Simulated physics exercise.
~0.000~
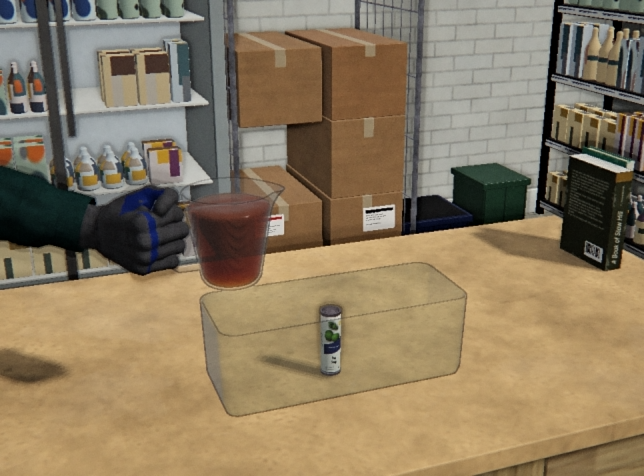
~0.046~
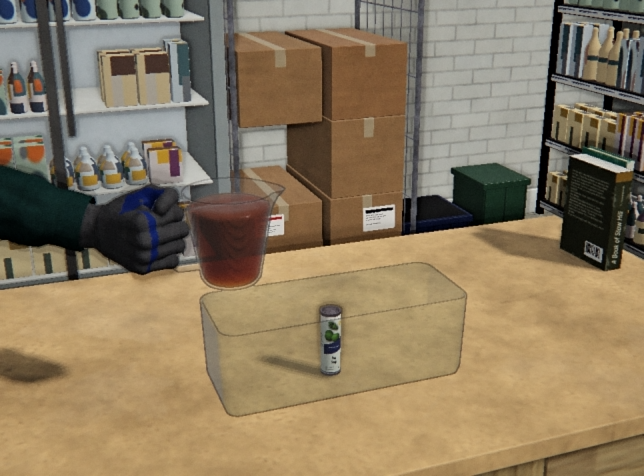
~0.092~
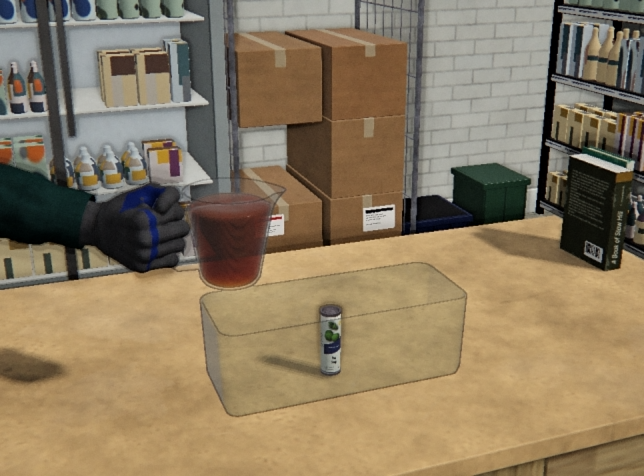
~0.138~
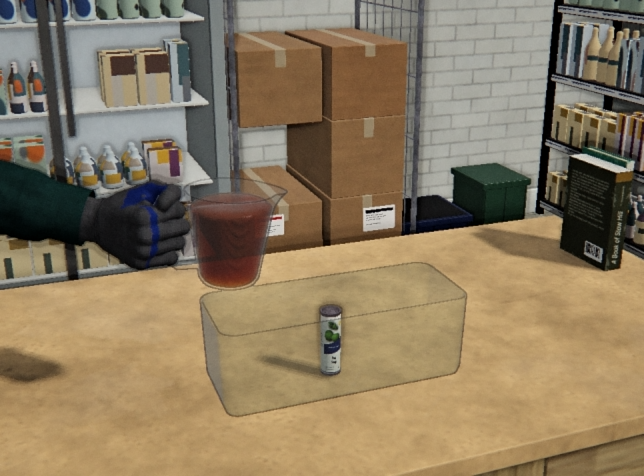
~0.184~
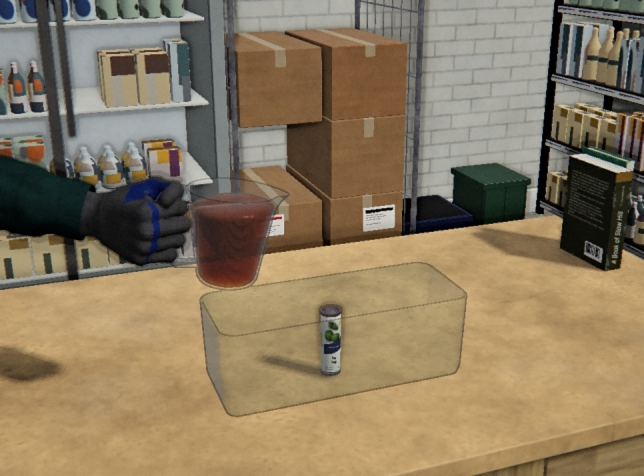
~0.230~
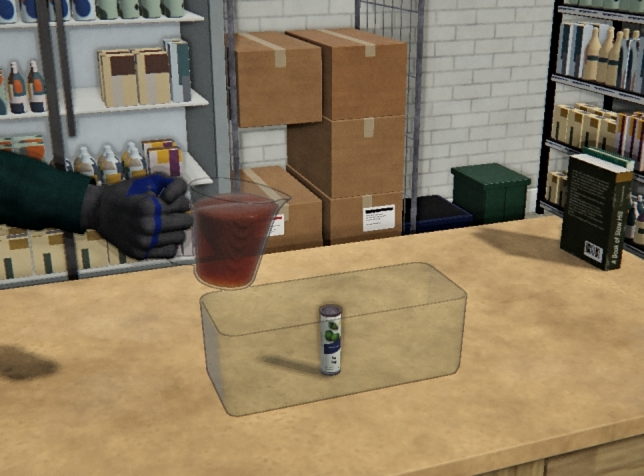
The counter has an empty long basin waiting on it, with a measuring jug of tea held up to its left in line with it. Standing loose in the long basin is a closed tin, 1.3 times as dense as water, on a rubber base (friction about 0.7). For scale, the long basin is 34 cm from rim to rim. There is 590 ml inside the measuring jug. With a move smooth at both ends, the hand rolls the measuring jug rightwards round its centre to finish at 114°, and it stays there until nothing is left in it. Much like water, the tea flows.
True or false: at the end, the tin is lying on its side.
True.
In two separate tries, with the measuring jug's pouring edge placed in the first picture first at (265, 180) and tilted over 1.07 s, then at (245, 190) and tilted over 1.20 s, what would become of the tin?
Try 1: Tipped over; try 2: Still standing.
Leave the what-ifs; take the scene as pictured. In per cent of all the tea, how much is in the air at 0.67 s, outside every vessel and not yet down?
It comes to roughly 16 per cent.
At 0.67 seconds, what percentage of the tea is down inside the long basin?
Roughly 12 percent.
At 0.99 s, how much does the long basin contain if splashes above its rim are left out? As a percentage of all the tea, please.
The fraction sits near 80 in a hundred.
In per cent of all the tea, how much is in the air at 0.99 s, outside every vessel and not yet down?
Close to 8 per cent.
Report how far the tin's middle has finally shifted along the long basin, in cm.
All told, the tin's centre has moved close to 7.5 cm.
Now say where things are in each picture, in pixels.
Tilt 0°; pouring edge (284, 186); surface from (187, 207) to (268, 198); the long basin's rim runs from (209, 317) to (447, 279); the tin's top is at (331, 313), in the first frame.
Tilt 0°; pouring edge (285, 186); surface from (187, 207) to (269, 199), in the second frame.
Tilt 2°; pouring edge (286, 187); surface from (187, 207) to (270, 199), in the third frame.
Tilt 4°; pouring edge (287, 189); surface from (189, 207) to (270, 200), in the fourth frame.
Tilt 6°; pouring edge (289, 192); surface from (191, 206) to (272, 200), in the fifth frame.
Tilt 10°; pouring edge (291, 195); surface from (192, 208) to (276, 200), in the sixth frame.
Then, 0.67 s in, the tilt is 68° and 72 per cent is still to pour; the tin stands where it began.
Then, 0.99 s in, the tilt is 106° and 12 per cent is still to pour; the tin leans 6°.
Then, 1.33 s in, the tilt is 114° and 0 per cent is still to pour; the tin lies on its side.
Then, 1.70 s in, the tilt is 114° and 0 per cent is still to pour; the tin lies on its side.
Finally, the tin lies on its side.
